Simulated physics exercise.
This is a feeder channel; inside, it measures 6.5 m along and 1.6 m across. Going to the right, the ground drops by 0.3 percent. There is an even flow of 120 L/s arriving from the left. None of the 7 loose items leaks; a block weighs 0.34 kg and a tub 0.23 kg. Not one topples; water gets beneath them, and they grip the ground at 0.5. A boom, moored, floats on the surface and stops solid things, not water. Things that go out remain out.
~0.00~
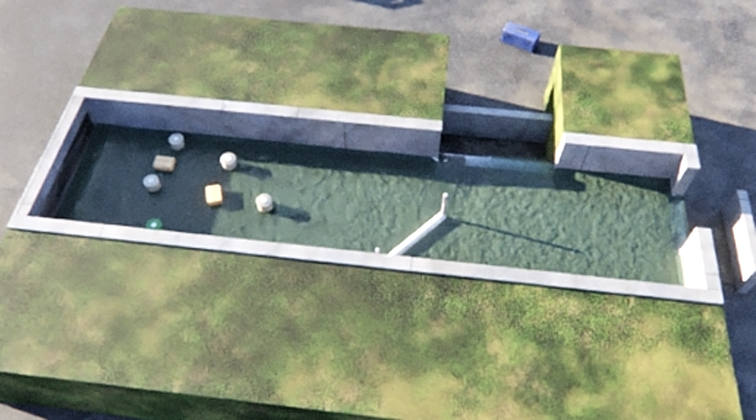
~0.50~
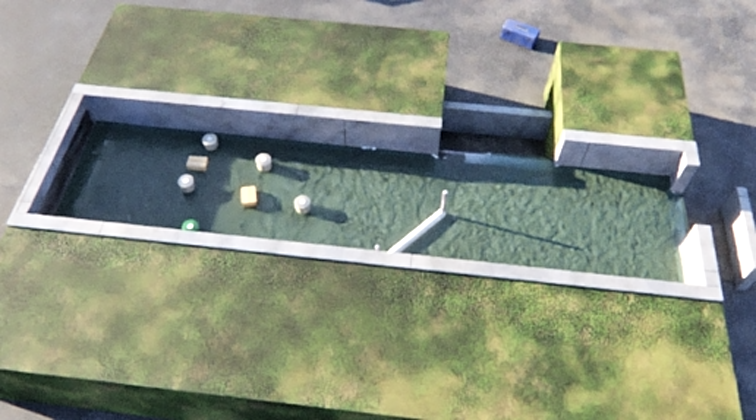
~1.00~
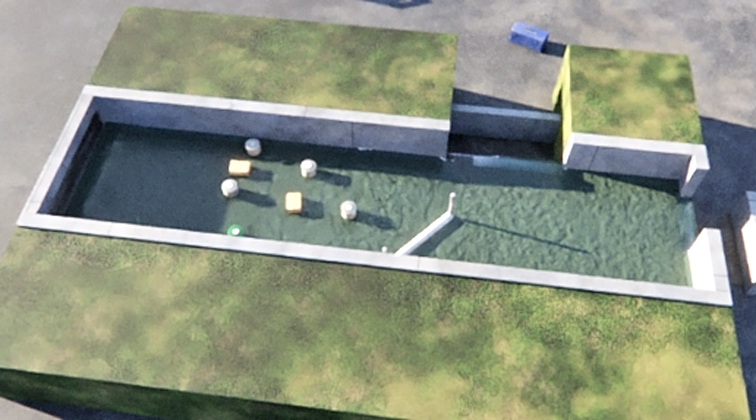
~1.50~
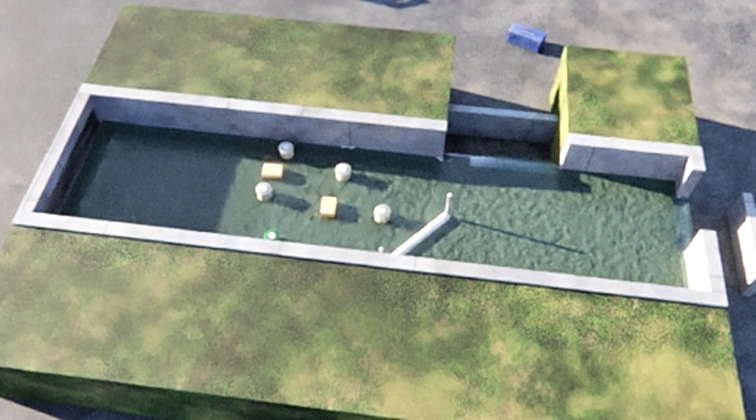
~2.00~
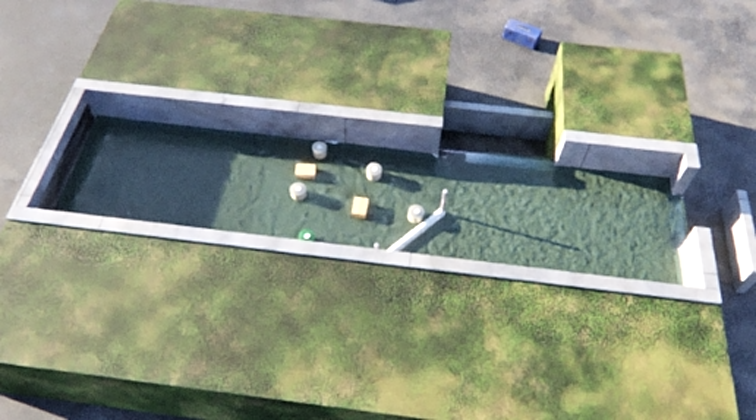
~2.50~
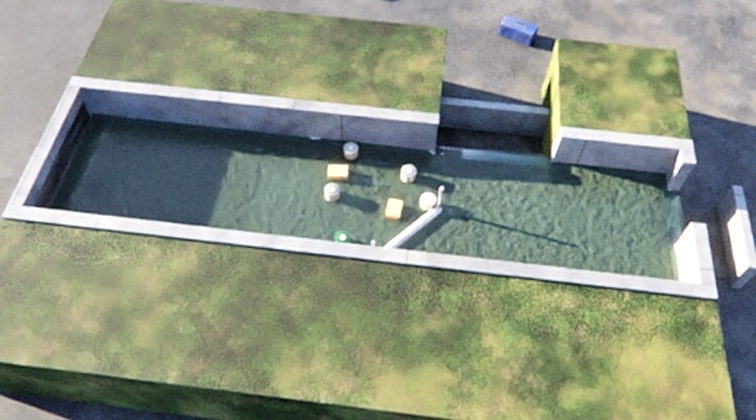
Grass-edged water channel, with pale balls, yellowish blocks and a green tub drifting right, the leading ball reaching a slanted white boom.
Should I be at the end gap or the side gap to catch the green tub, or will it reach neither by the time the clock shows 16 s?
I would say side gap.
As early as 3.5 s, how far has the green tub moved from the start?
About 250 cm out of place.
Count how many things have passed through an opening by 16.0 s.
I count 7 of them.
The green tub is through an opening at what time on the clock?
Somewhere near 6.5 s.
After 3.5 s the green tub is near (390, 229), 2.5 m from its start, afloat; 0 of 7 are out; 7 afloat.
After 7.2 s the green tub has gone out by the side gap; 7 of 7 are out; 0 afloat.
After 12.0 s the green tub has gone out by the side gap; 7 of 7 are out; 0 afloat.
After 16.0 s the green tub has gone out by the side gap; 7 of 7 are out; 0 afloat.
